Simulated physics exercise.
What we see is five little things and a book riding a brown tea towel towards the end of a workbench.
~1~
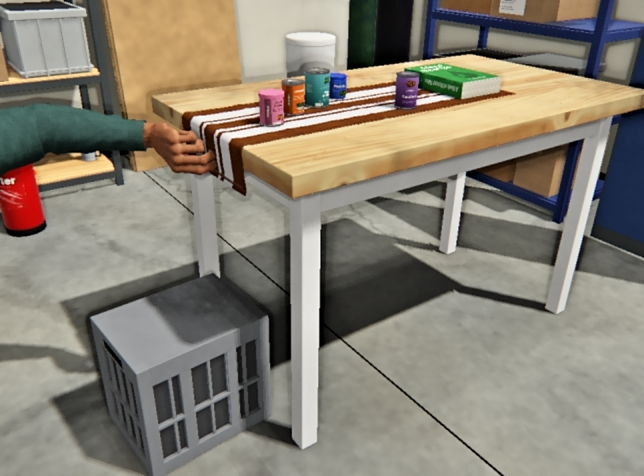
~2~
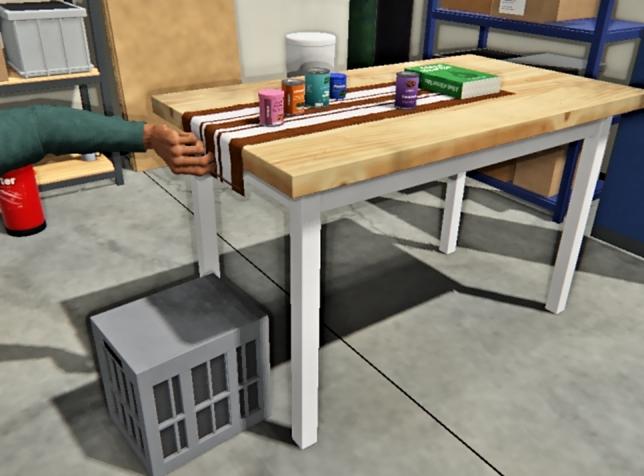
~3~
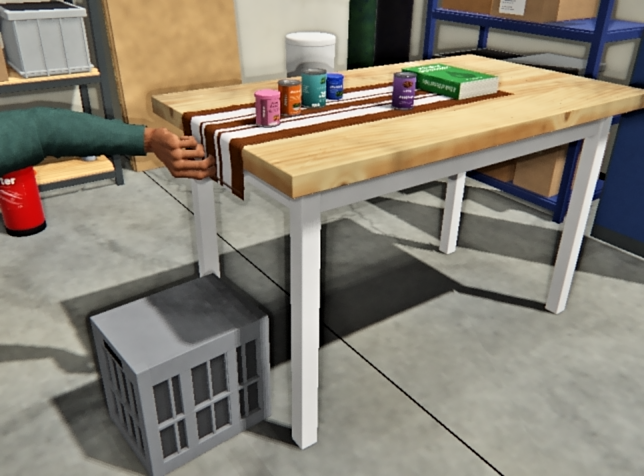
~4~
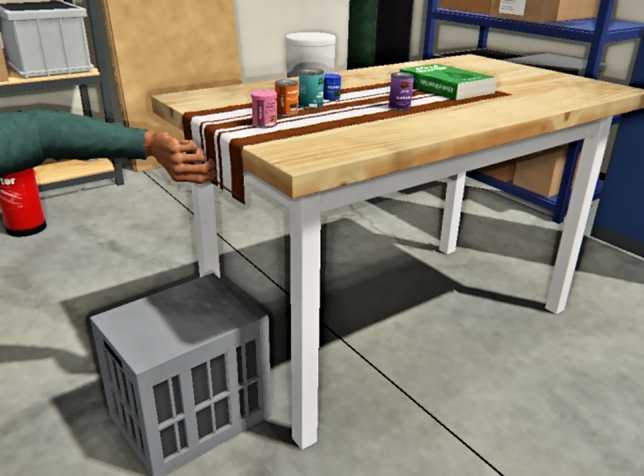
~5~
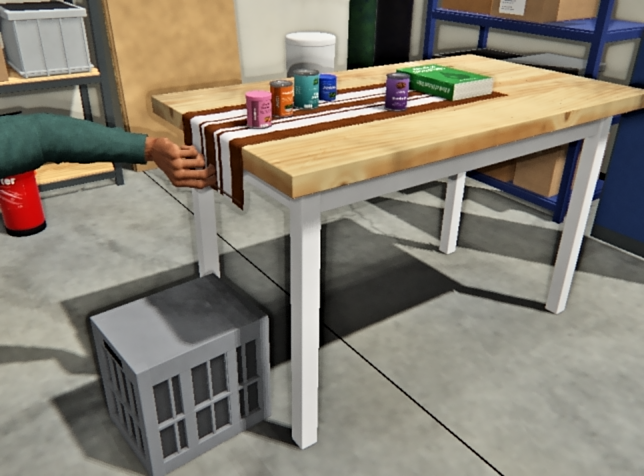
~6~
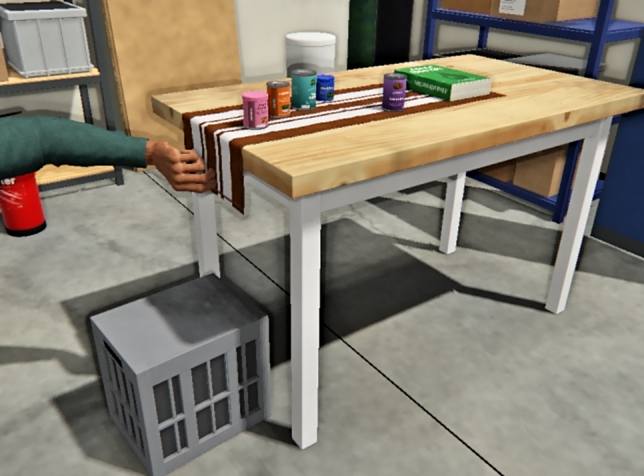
In a workshop, a hand at the left end of a wooden table drew a brown and white striped cloth slowly over the edge, and the five small cans and green book on it shifted slightly left.
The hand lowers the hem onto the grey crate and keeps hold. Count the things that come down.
The count of fallen things is three.
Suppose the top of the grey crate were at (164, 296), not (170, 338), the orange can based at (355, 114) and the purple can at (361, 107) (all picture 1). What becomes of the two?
The orange can stays on; the purple can survives.
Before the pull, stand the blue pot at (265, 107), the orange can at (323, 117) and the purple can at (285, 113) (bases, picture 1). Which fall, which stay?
The blue pot falls; the orange can is carried off; the purple can drops off.
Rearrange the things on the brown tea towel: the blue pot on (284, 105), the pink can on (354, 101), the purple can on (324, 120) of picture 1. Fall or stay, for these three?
The blue pot falls, the pink can remains up, the purple can is carried off.
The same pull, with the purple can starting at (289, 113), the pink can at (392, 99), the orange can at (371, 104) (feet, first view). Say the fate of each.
The purple can falls; the pink can stays on; the orange can holds on.
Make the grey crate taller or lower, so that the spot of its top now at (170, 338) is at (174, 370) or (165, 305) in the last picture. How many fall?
The count: 4 and 2.
Soon after, hem near (216, 249); pink can gone.
After that, hem on the crate; pink can, orange can and turquoise can gone.
In the end, hem on the crate; pink can, orange can and turquoise can gone. It carries off three.
